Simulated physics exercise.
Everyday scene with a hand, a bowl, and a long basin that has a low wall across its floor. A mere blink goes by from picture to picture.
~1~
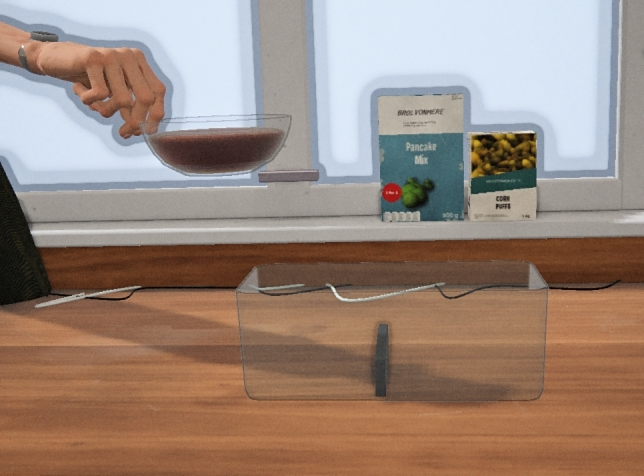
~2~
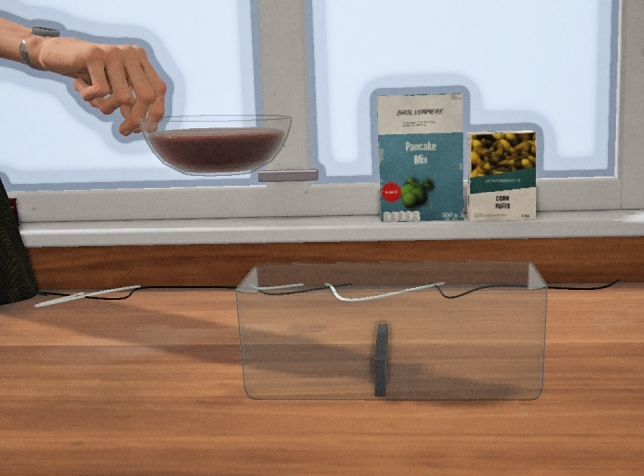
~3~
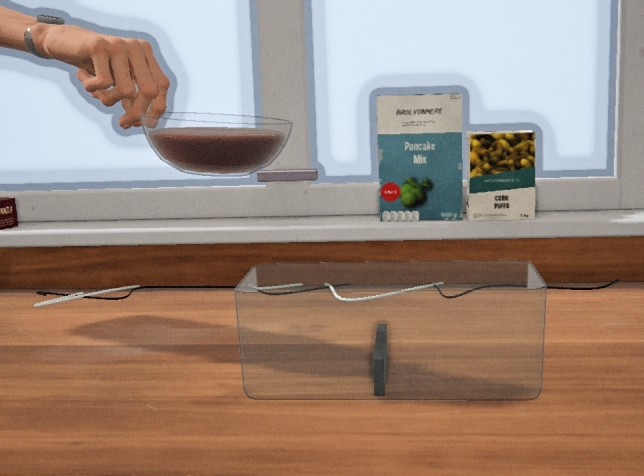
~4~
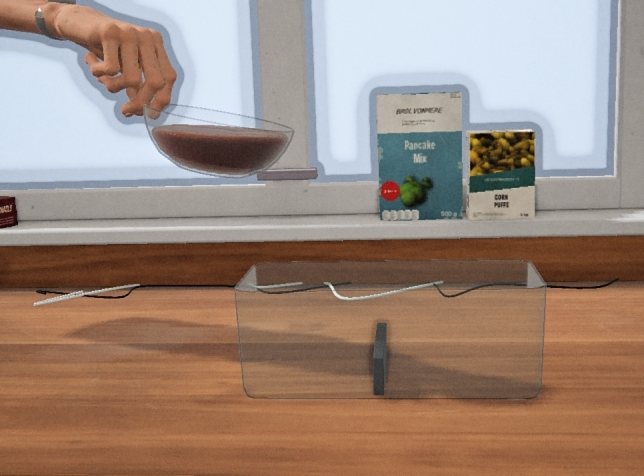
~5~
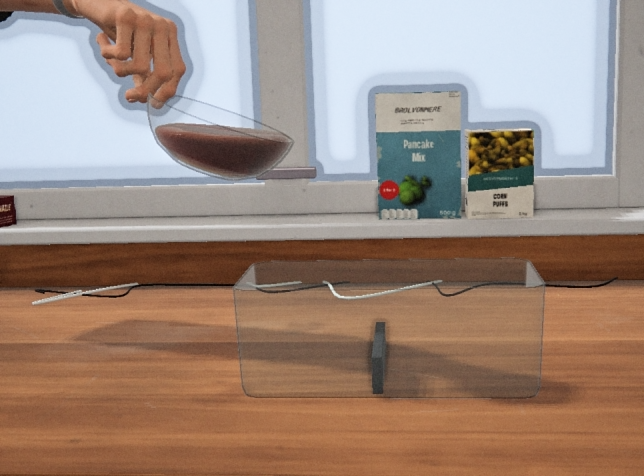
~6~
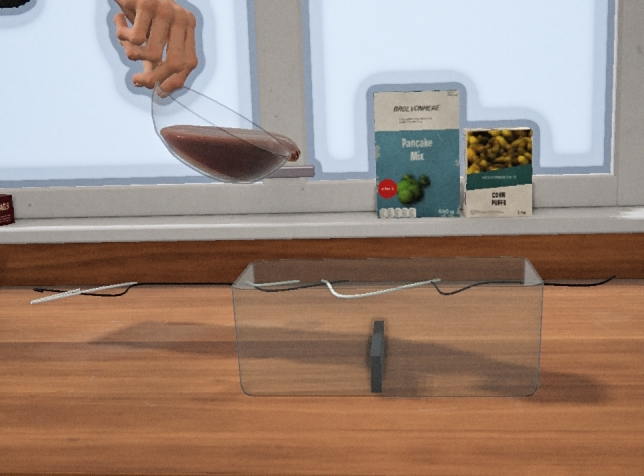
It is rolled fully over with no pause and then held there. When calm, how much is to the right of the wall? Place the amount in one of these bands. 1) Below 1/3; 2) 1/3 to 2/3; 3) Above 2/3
Answer: 1.
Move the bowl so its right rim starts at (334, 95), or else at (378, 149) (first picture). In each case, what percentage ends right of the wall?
It would come to near 60 per cent, and then near 80 per cent.
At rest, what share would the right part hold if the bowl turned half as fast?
Close to 10 per cent.
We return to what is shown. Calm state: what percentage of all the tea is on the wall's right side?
10 %.
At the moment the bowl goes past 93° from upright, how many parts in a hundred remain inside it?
Roughly 5 in a hundred.
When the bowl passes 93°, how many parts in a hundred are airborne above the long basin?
That comes to near 30 percent.
A moment on, the bowl is tipped on its side and 5 per cent is still to pour, 62 is left of the wall and 1 right of it.
Next, the bowl is tipped right over and 0 per cent is still to pour, 88 is left of the wall and 6 right of it.
Then the bowl is tipped right over and 0 per cent is still to pour, 85 is left of the wall and 11 right of it.
Later the bowl is tipped right over and 0 per cent is still to pour, 85 is left of the wall and 11 right of it.
In the end 84 per cent lies left of the wall, 12 right of it and 4 outside.
